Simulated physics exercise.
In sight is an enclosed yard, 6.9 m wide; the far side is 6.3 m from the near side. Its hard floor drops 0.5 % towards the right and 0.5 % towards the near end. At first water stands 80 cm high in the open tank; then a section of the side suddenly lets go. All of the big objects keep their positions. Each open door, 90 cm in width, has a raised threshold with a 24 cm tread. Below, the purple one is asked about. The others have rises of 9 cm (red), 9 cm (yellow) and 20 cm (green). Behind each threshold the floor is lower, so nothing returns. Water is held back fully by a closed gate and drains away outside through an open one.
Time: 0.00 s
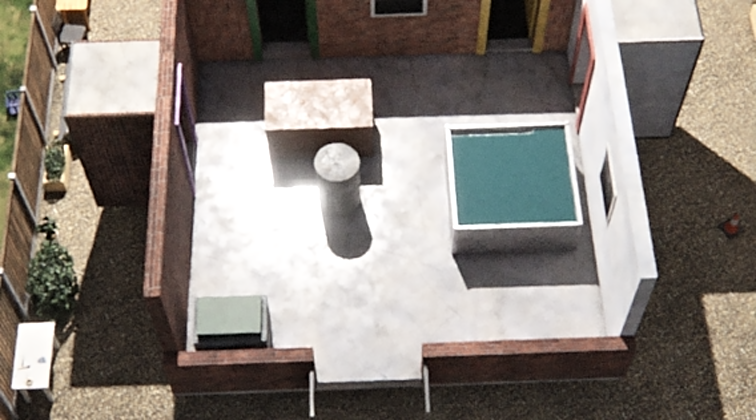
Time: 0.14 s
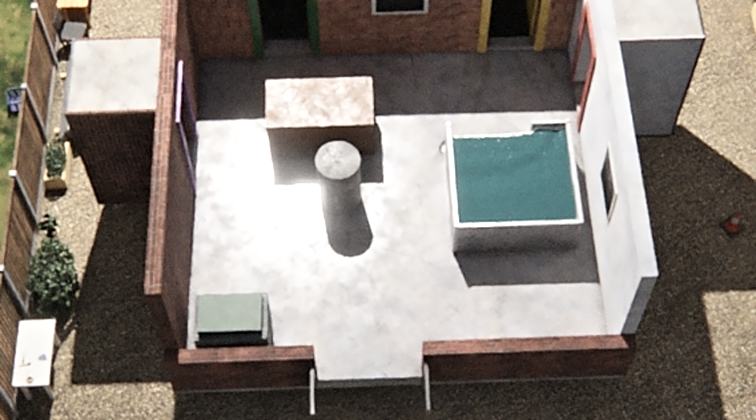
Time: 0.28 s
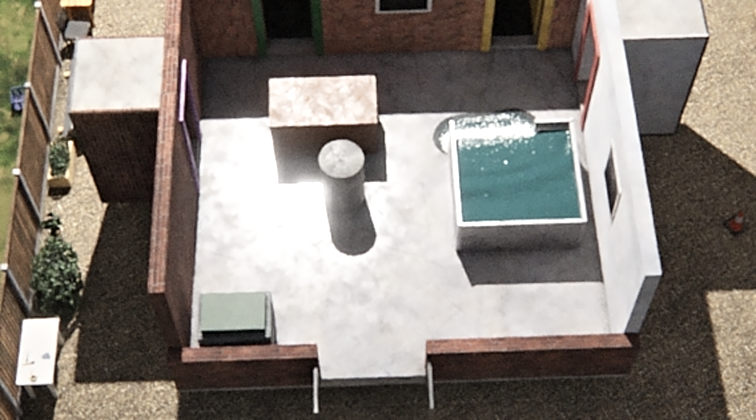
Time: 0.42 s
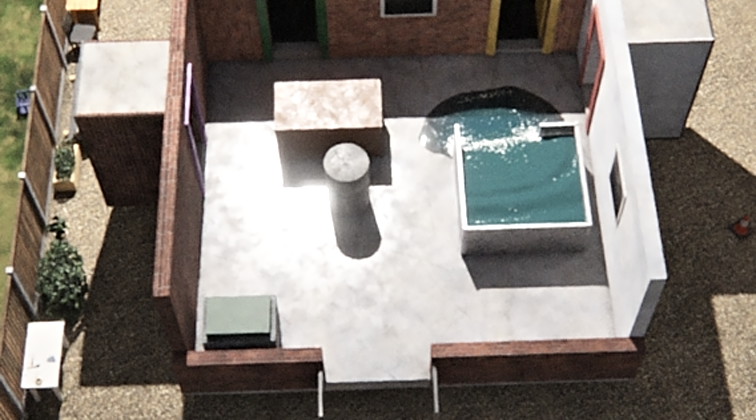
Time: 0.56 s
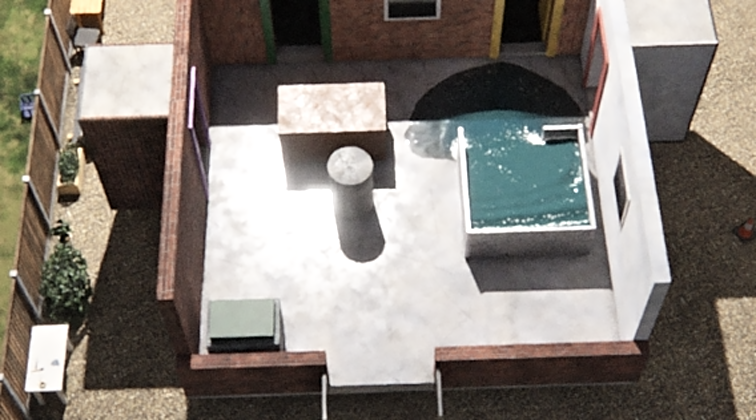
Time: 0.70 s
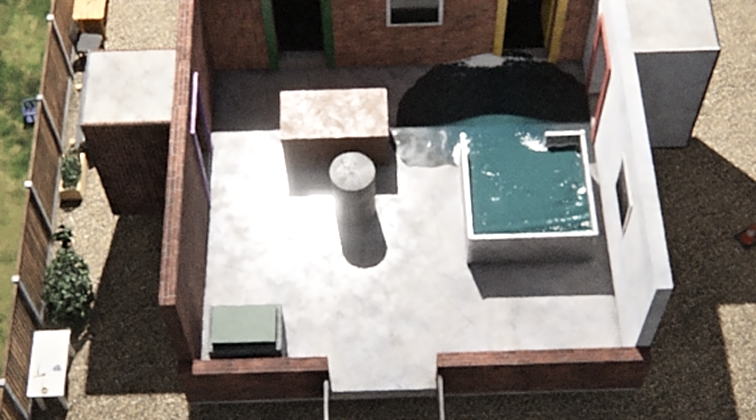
Water pouring from the far side of an open tank in a walled yard, spreading across the floor to the yellow door.
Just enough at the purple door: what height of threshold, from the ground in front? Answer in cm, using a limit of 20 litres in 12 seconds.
Some 6 cm.
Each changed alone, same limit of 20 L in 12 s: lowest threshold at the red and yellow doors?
About 11.0 cm at red and about 37 cm at yellow.
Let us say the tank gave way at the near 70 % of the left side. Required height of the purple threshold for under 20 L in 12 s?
Roughly 11.5 cm.
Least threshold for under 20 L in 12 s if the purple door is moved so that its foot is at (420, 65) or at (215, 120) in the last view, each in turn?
You'd want about 28 cm there first, then about 22 cm.
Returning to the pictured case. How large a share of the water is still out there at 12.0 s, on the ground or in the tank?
Roughly 74 per cent of the water.
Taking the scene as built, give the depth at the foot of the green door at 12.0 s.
It comes to about 6.5 centimetres deep.
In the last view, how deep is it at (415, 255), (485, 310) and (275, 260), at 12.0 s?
Some 6, 7 and 3 cm.
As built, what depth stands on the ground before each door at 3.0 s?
Depth (cm): Red 13 / purple 6 / yellow 26 / green 12.
After 1.4 s water covers 20 % of the floor, deepest (46 cm) near (476, 70); it has not reached the purple door.
After 3.0 s water covers 35 % of the floor, deepest (30 cm) near (581, 67); 6 cm at the purple door, 0 litres in over its 15 cm threshold.
After 12.0 s water covers 95 % of the floor, deepest (12 cm) near (623, 369); 5 cm at the purple door, 0 litres in over its 15 cm threshold.
At the purple door as built, the water arrived by 3.0 s and peaked near 11 cm at 6.8 s.
Run again over the same 12 s with other heights there, 26 litres in over 5.5 cm, 16 litres over 6.5 cm. The limit of 20 litres is kept from about 6 cm up.
